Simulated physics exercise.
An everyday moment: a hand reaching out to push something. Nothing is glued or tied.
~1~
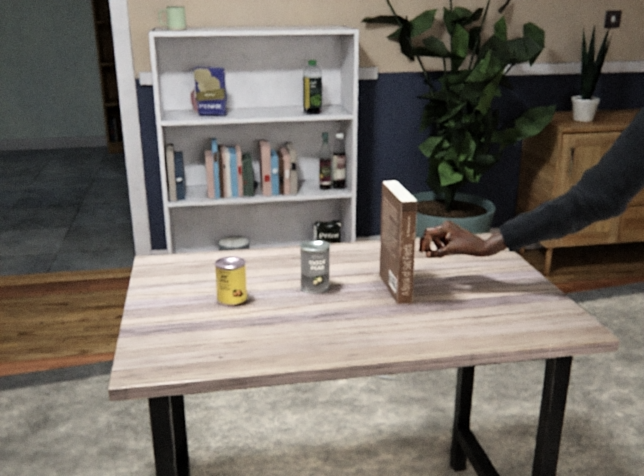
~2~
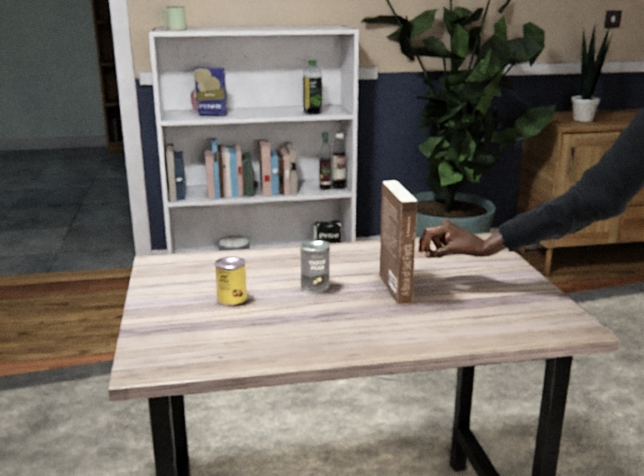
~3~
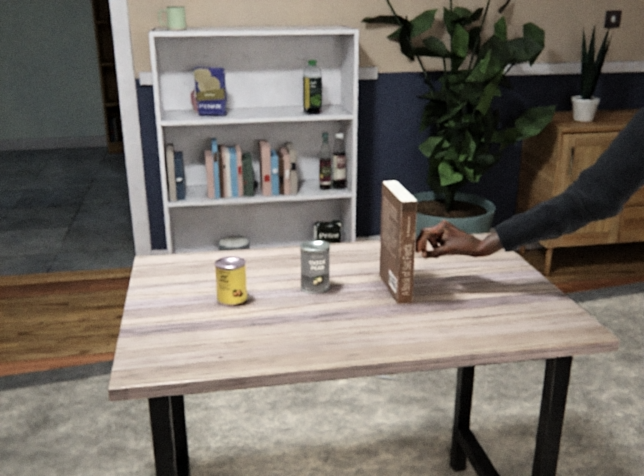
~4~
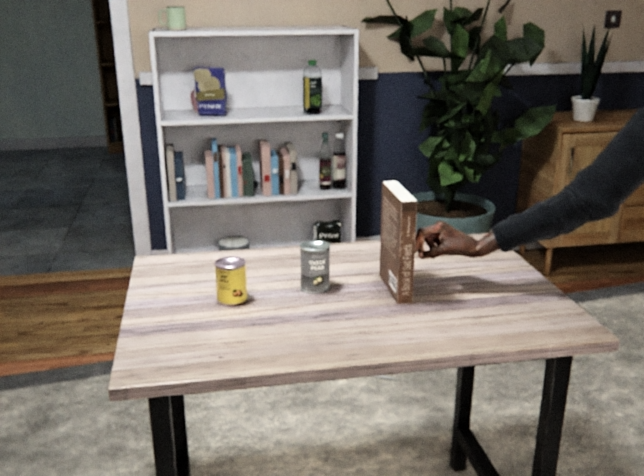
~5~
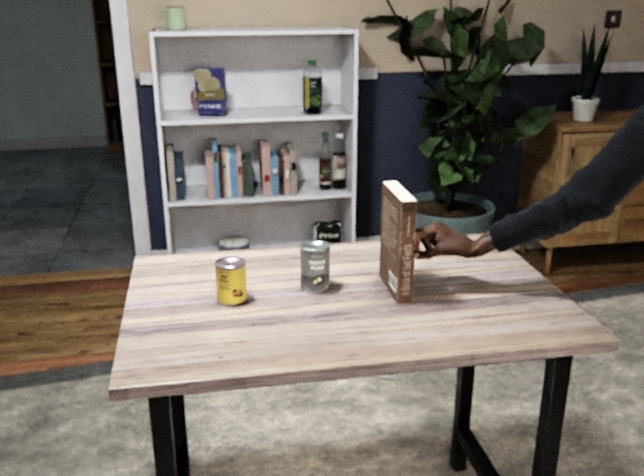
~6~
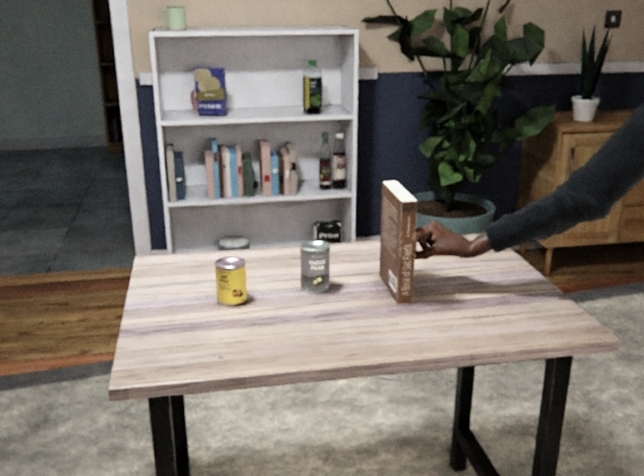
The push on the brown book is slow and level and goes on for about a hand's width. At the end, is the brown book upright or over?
The brown book topples.
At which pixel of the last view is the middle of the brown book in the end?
Around (342, 260).
Then, 0.60 s after the last picture, brown book tipped 40° from how it was near (361, 250).
Then, 1.10 s after the last picture, brown book tipped 54° from how it was near (354, 258).
At rest, tipped over on the table, brown book. Seen from the same camera at the end, brown book near (342, 260).
